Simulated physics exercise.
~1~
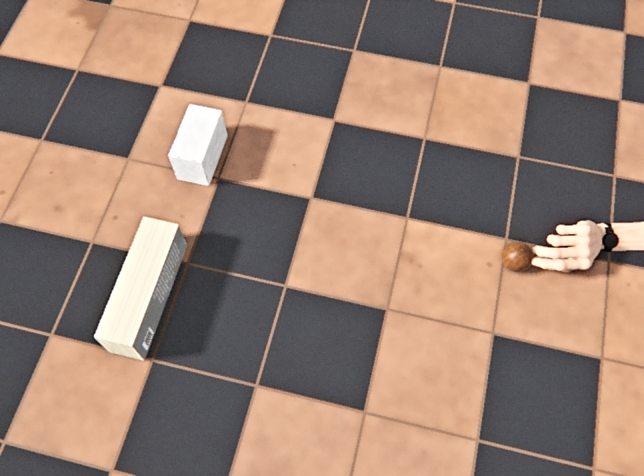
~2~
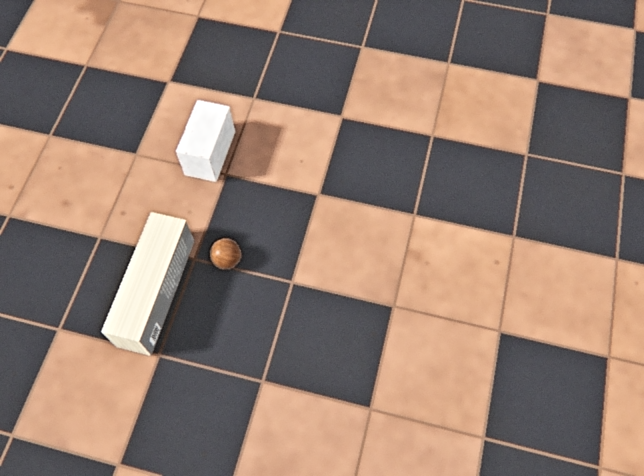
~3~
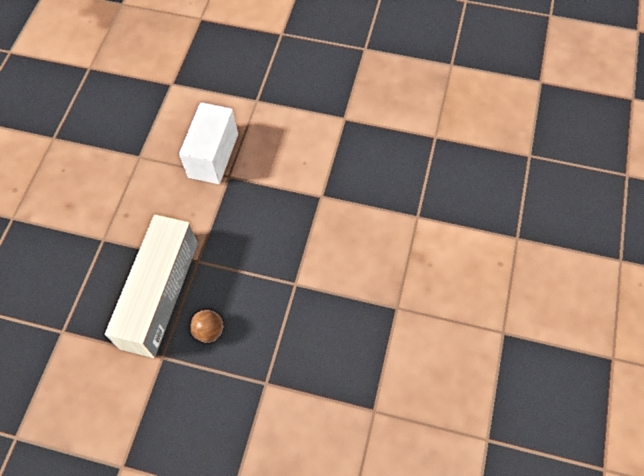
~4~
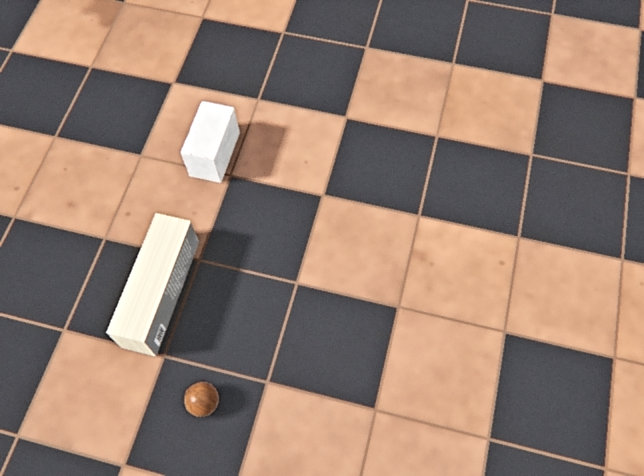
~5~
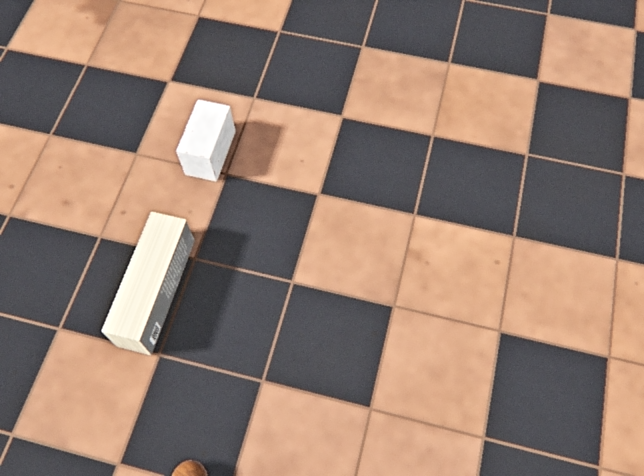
The clip opens with a hand at the right holding a small, round brown object on a tan and dark checkered floor, while a white block and a longer, pale block with a grey side stand at the left. The hand lets go and leaves the view as the round object rolls left toward the gap between them. It hits a block and fails to get through. It then turns back, rolling down past the long block and over the dark tiles. Finally it stops at the bottom edge, partly out of view, with both blocks still standing.
